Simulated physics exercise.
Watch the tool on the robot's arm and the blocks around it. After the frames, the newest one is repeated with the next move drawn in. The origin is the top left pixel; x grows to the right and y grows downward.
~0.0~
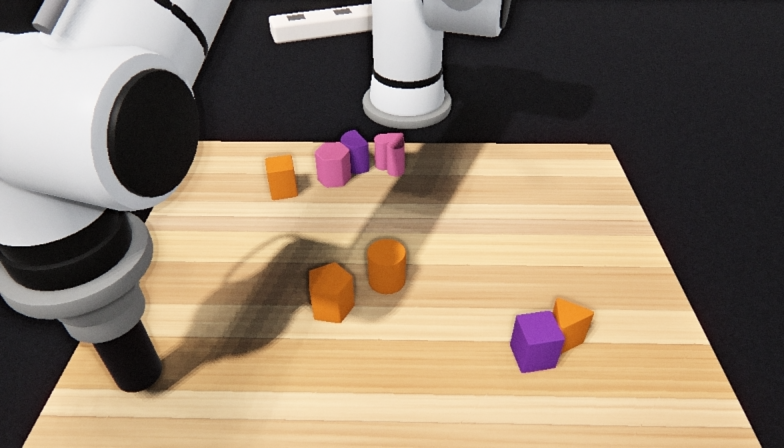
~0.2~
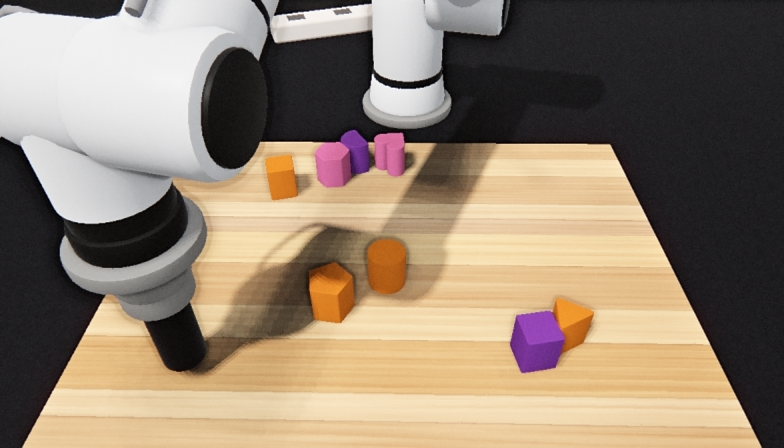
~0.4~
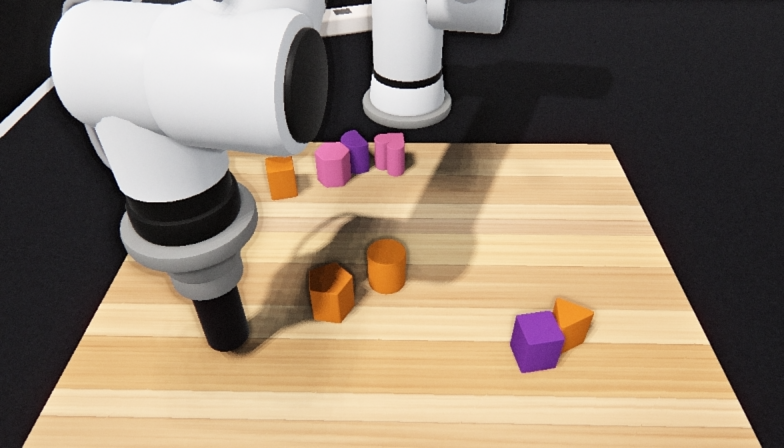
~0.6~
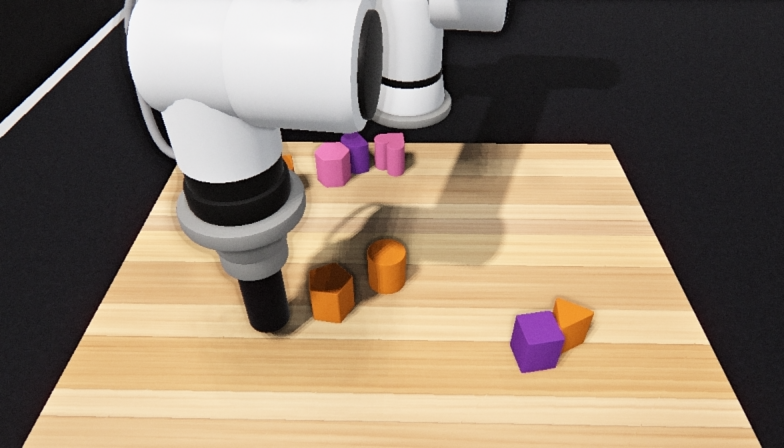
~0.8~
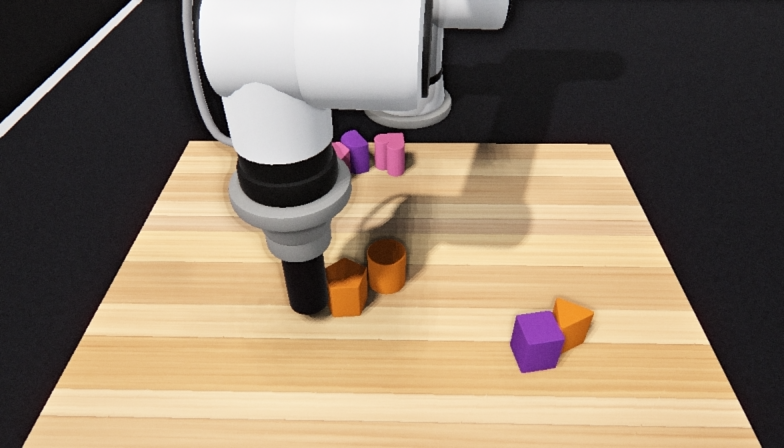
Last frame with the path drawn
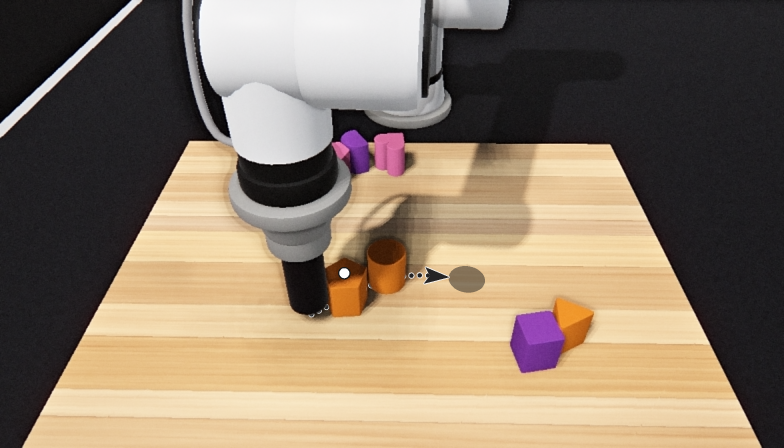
On a pale wooden tabletop, a white robot arm sweeps its black tool rightward and nudges an orange block beside an orange cylinder.
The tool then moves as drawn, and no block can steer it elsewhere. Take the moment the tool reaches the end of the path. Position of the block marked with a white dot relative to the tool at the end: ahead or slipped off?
Lost on the way.
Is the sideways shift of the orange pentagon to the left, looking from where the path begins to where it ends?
That would be a no.
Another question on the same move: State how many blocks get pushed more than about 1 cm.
Answer: 2.
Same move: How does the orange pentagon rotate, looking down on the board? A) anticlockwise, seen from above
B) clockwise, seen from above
The correct letter is B.
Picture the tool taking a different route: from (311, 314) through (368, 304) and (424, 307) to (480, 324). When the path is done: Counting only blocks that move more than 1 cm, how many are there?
The number is two.
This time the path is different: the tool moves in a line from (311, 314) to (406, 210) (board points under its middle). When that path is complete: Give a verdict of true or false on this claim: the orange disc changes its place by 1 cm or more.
The claim holds.
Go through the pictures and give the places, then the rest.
Lower end of the tool (140, 374), tops of blocks, orange pentagon (329, 278), orange disc (387, 251), in the first picture.
Tool (185, 354), blocks as before, in the second picture.
Tool (229, 335), blocks as before, in the third picture.
Tool (270, 318), blocks as before, in the fourth picture.
Tool (309, 300), orange pentagon (344, 273), orange disc (387, 251), in the fifth picture.
The drawn path runs from (311, 314) via (361, 290) and (412, 276), ending at (467, 279); the dot is on the orange pentagon.
What follows on the original path. One third of the way, tool (362, 276); orange pentagon (399, 262), turned 30° clockwise; orange disc (422, 239).
Two thirds of the way, tool (413, 262); orange pentagon (440, 267), turned 80° clockwise; orange disc (445, 234).
At the end, tool (468, 265); orange pentagon (461, 276), turned 120° clockwise; orange disc (481, 226).
